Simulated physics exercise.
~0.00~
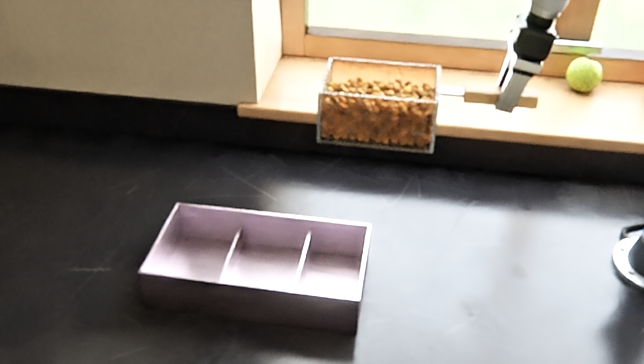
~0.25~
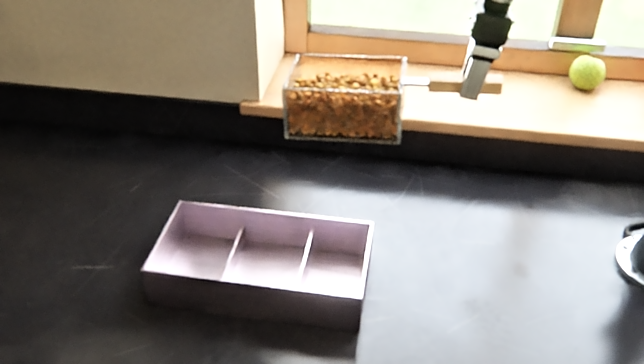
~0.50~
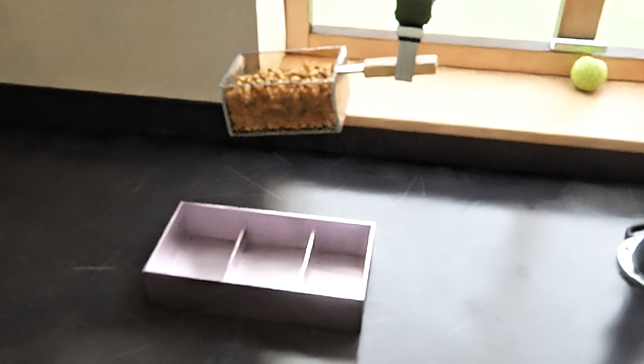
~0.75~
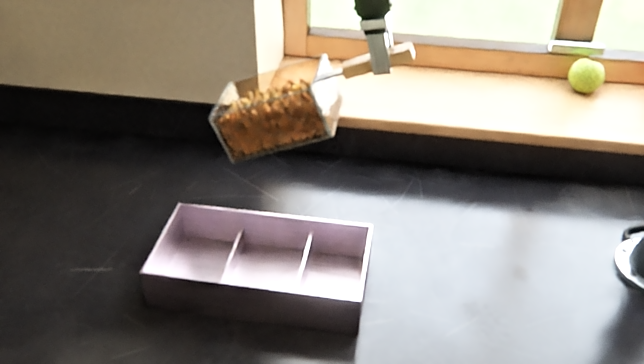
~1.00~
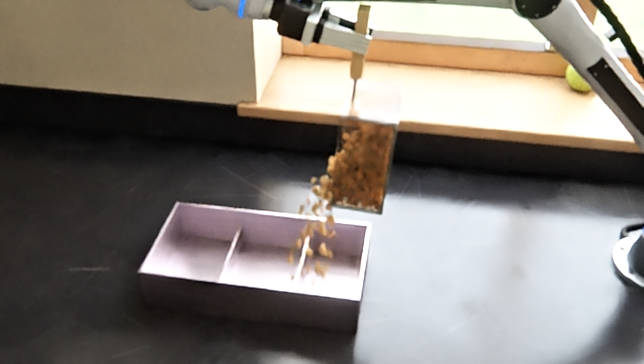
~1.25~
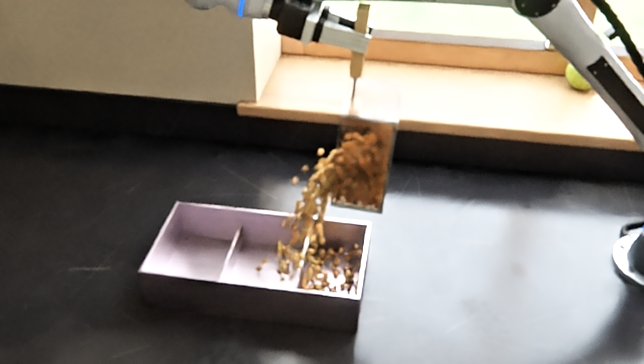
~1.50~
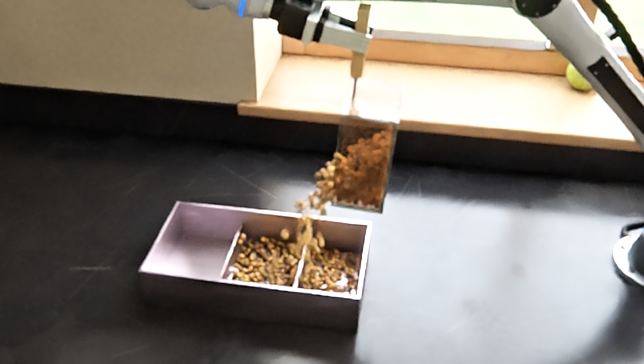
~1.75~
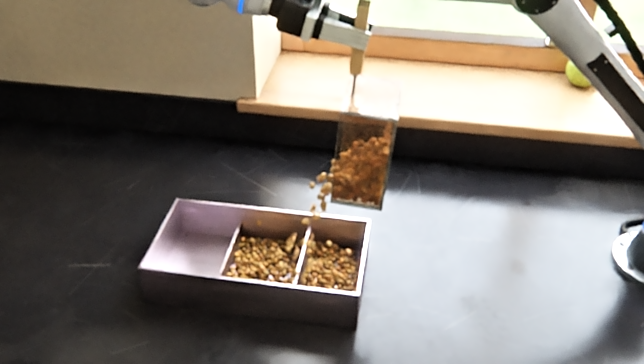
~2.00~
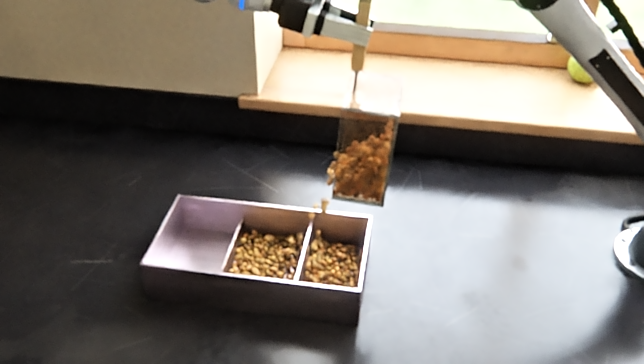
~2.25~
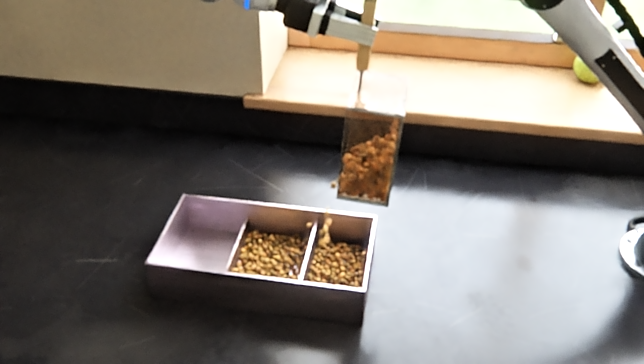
A robot arm grips the handle of a clear box of small tan chickpeas on a wooden windowsill, seen from slightly above across a dark tabletop. A pale purple crate with three compartments sits on the table, and a green ball rests on the sill at the right. The arm carries the box left, then starts tipping it above the crate. The box swings right and hangs steeply tilted, spilling chickpeas into the right compartment and then the middle one. The stream thins to almost nothing, leaving both partly filled, the left compartment empty and many chickpeas still in the box.
